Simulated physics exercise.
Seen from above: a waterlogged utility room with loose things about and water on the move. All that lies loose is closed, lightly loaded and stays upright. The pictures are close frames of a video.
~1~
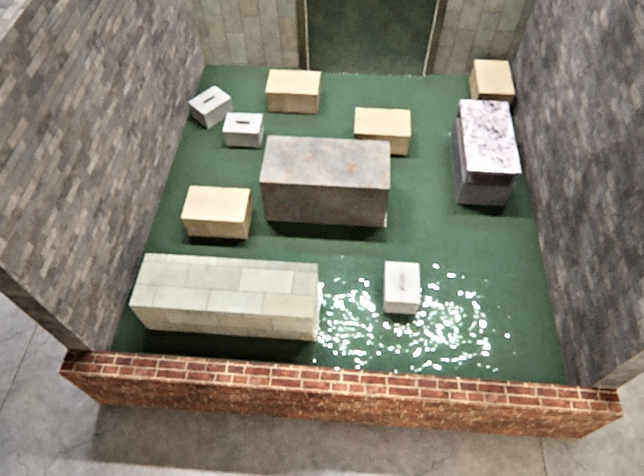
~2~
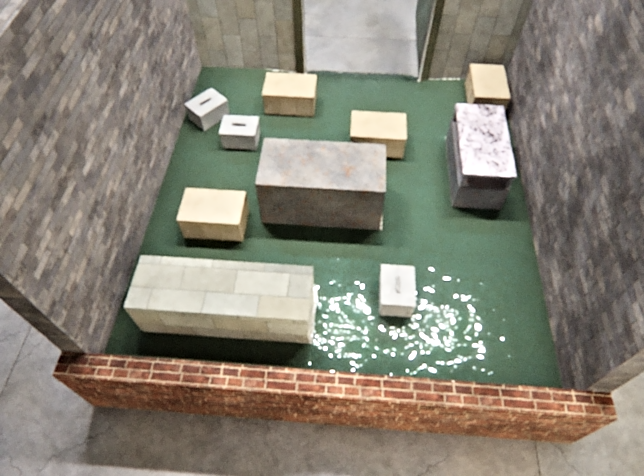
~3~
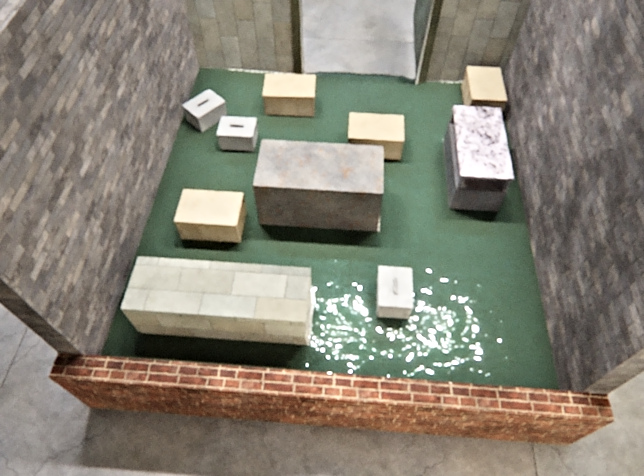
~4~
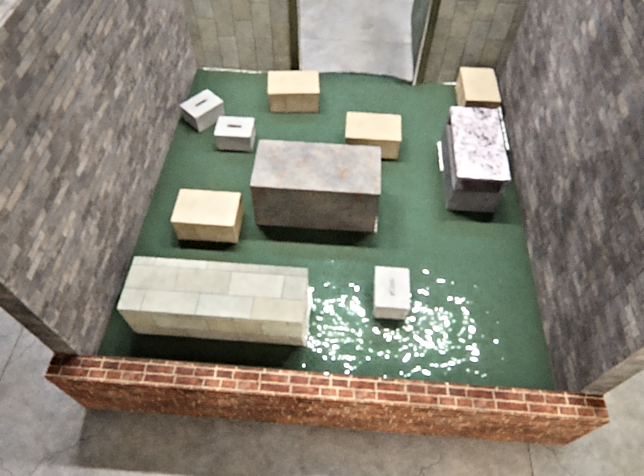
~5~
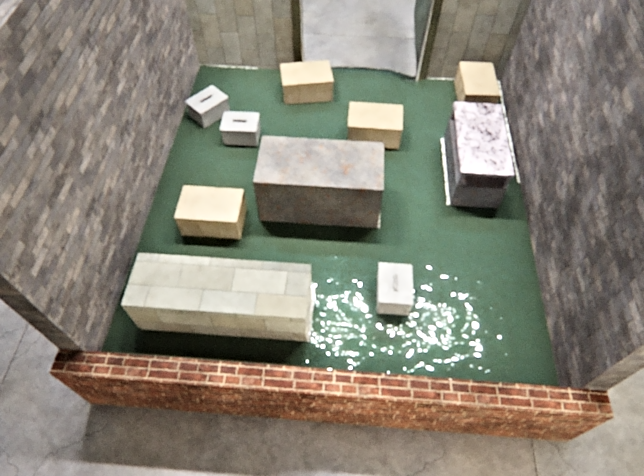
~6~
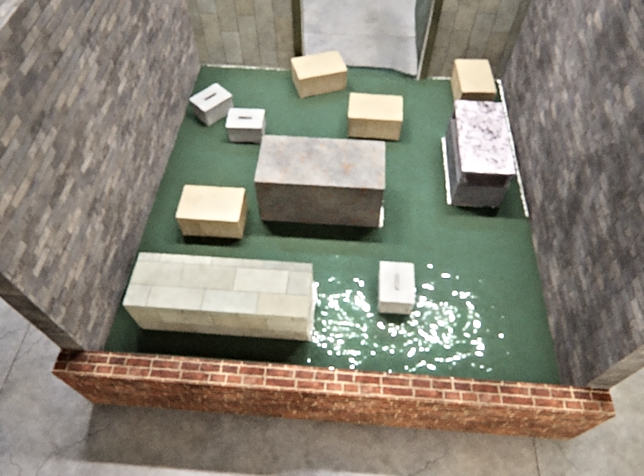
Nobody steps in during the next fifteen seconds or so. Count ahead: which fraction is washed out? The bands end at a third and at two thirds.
It is two thirds or more.
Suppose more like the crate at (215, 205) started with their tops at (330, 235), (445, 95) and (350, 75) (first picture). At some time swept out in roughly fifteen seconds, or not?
In turn: Kept in, yes, yes.
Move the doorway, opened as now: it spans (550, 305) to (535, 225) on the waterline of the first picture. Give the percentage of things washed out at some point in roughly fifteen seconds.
Close to 30 %.
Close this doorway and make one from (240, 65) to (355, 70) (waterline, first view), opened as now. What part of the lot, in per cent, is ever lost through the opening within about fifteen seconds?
About 90 per cent.
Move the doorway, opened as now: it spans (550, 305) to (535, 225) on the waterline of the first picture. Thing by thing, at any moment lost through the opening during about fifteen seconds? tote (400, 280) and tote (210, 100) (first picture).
One after the other: Yes, inside.
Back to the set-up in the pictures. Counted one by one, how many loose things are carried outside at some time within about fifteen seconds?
6 of them.
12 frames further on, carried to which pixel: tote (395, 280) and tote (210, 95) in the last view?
Roughly at (405, 228) and (268, 70).
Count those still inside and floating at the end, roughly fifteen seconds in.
That makes 1.
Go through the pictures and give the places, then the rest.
In the first picture, a crate at (293, 82), afloat; a crate at (383, 122), afloat; 0 of 7 have shifted.
In the second picture, a crate at (290, 85), afloat; a crate at (379, 125) floats; 0 of 7 have shifted.
In the third picture, a crate at (289, 85), afloat, close to its start; a crate at (376, 126) floats; 0 of 7 have shifted.
In the fourth picture, a crate at (293, 82), afloat, close to its start; a crate at (374, 126) floats, close to its start; 1 of 7 have shifted.
In the fifth picture, a crate at (306, 72) floats, a stride from its start; a crate at (376, 116), afloat, close to its start; 3 of 7 have shifted.
In the sixth picture, a crate at (319, 64), afloat, a stride from its start; a crate at (376, 107) floats, close to its start; 5 of 7 have shifted.
A moment on, 1 of 7 are out; 6 afloat.
Next, 3 of 7 are out; 4 afloat.
Later, 5 of 7 are out; 2 afloat.
In the end, 6 of 7 are out; 1 afloat.
